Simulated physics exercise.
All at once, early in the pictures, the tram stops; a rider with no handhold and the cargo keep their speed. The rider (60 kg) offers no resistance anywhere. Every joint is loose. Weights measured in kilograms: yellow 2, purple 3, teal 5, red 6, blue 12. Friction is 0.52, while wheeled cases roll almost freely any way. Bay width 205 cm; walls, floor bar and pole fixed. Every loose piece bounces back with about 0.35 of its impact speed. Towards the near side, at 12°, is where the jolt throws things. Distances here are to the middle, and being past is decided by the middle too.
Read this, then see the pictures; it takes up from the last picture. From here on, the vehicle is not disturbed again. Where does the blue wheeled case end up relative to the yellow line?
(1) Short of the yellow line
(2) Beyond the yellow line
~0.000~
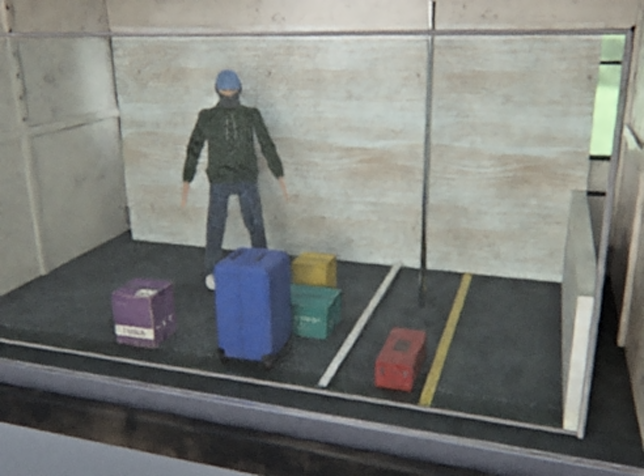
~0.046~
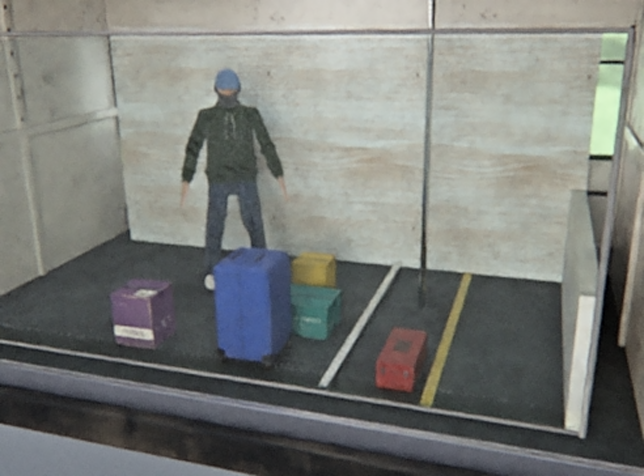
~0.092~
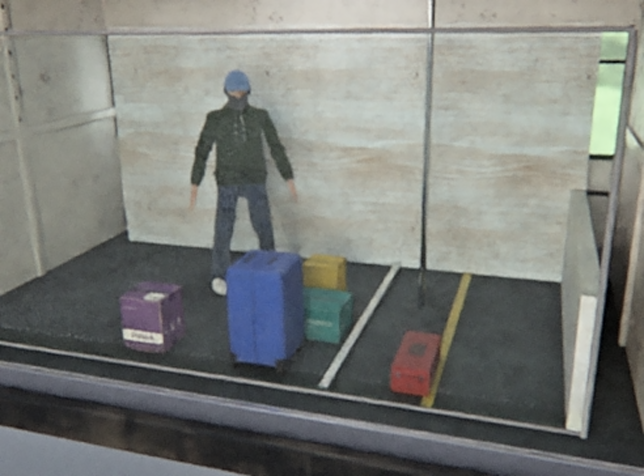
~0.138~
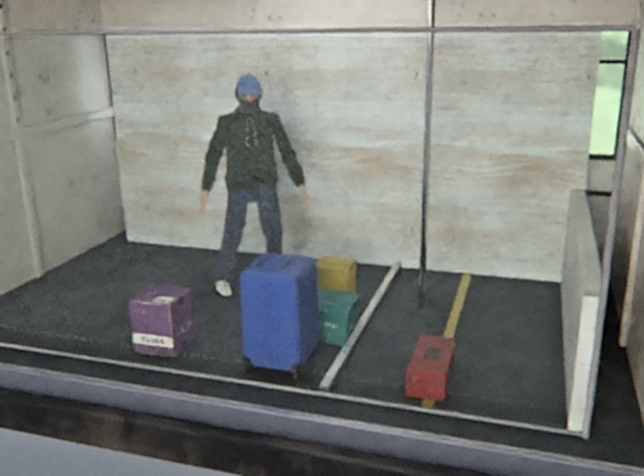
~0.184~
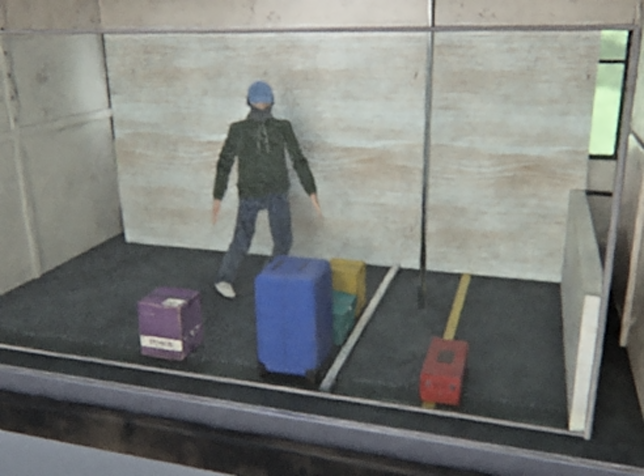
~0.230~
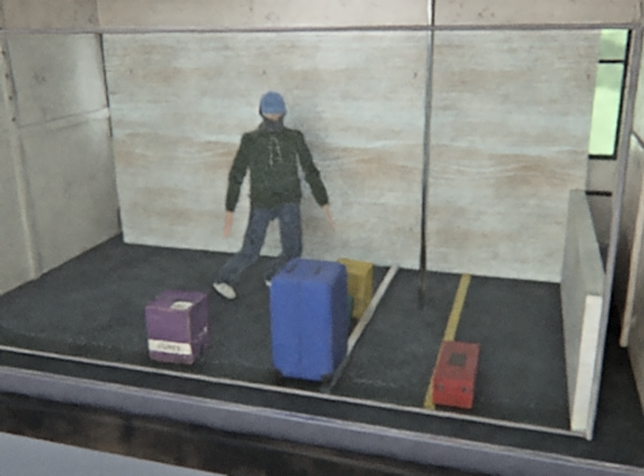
Beyond the yellow line (2).
After 0.40 s the blue wheeled case is 39 cm short of the yellow line, tilted 0°, near (364, 329) in the last picture's view; the rider's hips 94 cm short of the yellow line.
After 0.65 s the blue wheeled case is 0 cm short of the yellow line, tilted 0°, near (438, 332) in the last picture's view; the rider's hips 92 cm short of the yellow line.
After 1.05 s the blue wheeled case is 23 cm past the yellow line, tilted 0°, near (482, 330) in the last picture's view; the rider's hips 88 cm short of the yellow line.
When all is still (3.3 s), yellow carton stops short of the yellow line; purple pack stops short of the yellow line; teal carton stops short of the yellow line; red toolbox crosses the yellow line; blue wheeled case crosses the yellow line; rider's hips stop short of the yellow line; rider's head stops short of the yellow line.
